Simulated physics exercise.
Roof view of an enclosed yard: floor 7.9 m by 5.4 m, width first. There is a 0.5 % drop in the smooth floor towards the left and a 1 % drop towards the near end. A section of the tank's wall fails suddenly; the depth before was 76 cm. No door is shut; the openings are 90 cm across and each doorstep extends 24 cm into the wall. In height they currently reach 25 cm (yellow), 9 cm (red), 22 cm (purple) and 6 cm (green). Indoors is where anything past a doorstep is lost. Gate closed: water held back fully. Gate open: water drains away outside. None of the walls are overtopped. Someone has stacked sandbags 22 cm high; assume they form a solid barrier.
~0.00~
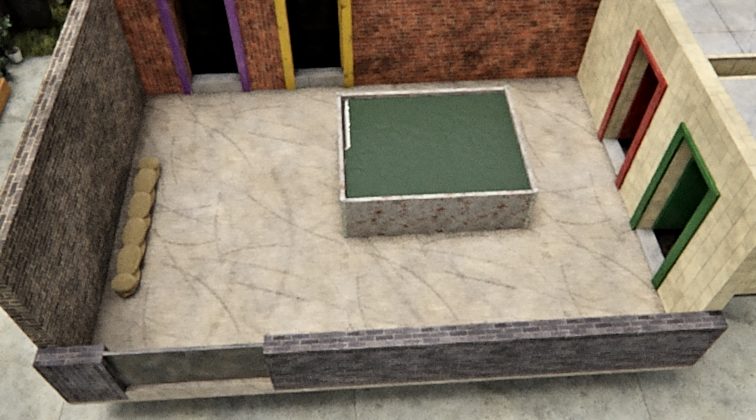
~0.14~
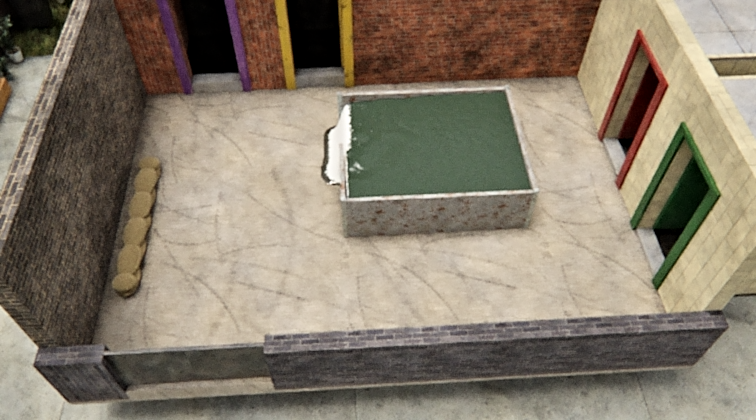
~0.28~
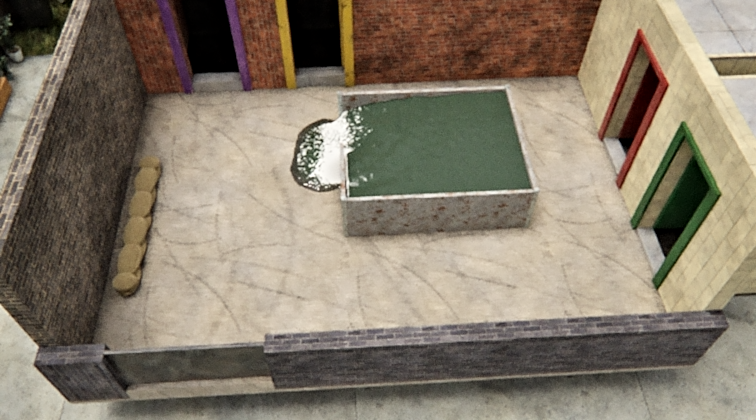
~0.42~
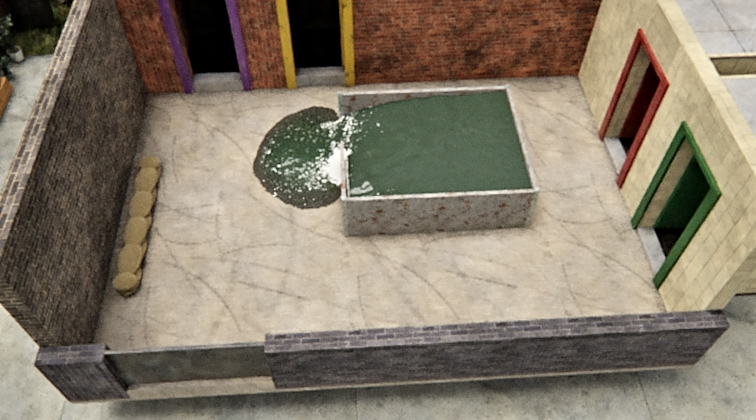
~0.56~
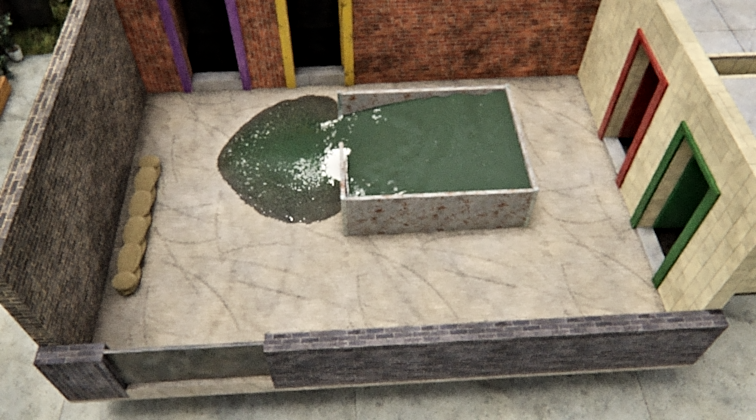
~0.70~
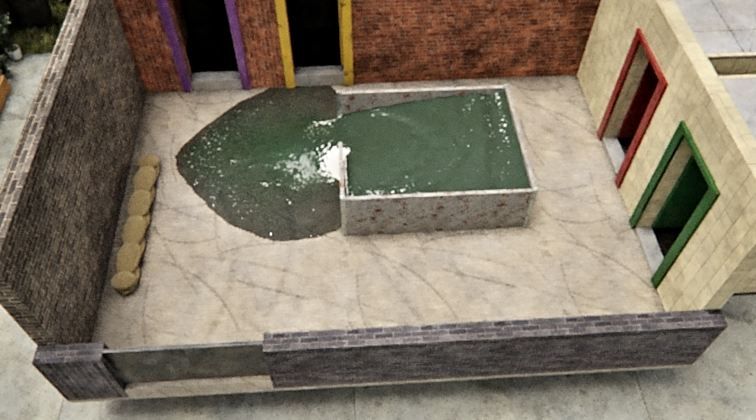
Green water burst through the left side of a raised tank in a walled yard, foaming white at the gap, then fanned out across the pale floor towards the stacked sandbags.
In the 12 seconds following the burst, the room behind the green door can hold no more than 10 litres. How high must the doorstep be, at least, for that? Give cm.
About 16 cm.
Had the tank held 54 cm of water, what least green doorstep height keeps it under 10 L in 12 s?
Minimum height: Approx. 8.5 cm.
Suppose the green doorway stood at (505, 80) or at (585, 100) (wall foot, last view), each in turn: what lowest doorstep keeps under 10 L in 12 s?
In turn: Roughly 8.0 cm, roughly 9.5 cm.
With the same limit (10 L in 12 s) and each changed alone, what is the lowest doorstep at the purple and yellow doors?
About 28 cm at purple and about 8.5 cm at yellow.
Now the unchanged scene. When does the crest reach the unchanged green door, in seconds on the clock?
At roughly 10.5 s.
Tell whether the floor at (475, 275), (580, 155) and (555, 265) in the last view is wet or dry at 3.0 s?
In order: Untouched, untouched, untouched.
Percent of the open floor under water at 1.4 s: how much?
Some 30 in a hundred.
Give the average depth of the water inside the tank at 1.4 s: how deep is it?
About 58 centimetres on average.
After 1.4 s water covers 30 % of the floor, deepest (42 cm) near (329, 150); it has not reached the green door.
After 3.0 s water covers 40 % of the floor, deepest (39 cm) near (137, 143); it has not reached the green door.
After 12.0 s water covers 95 % of the floor, deepest (17 cm) near (542, 323); 14 cm at the green door, 218 litres in over its 6 cm doorstep.
At the green door as built, the water arrived by 6.6 s and peaked near 19 cm at 10.4 s.
Run again over the same 12 s with other heights there, 25 litres in over 14.5 cm, 0 litres over 19.5 cm. The limit of 10 litres is kept from about 16 cm up.
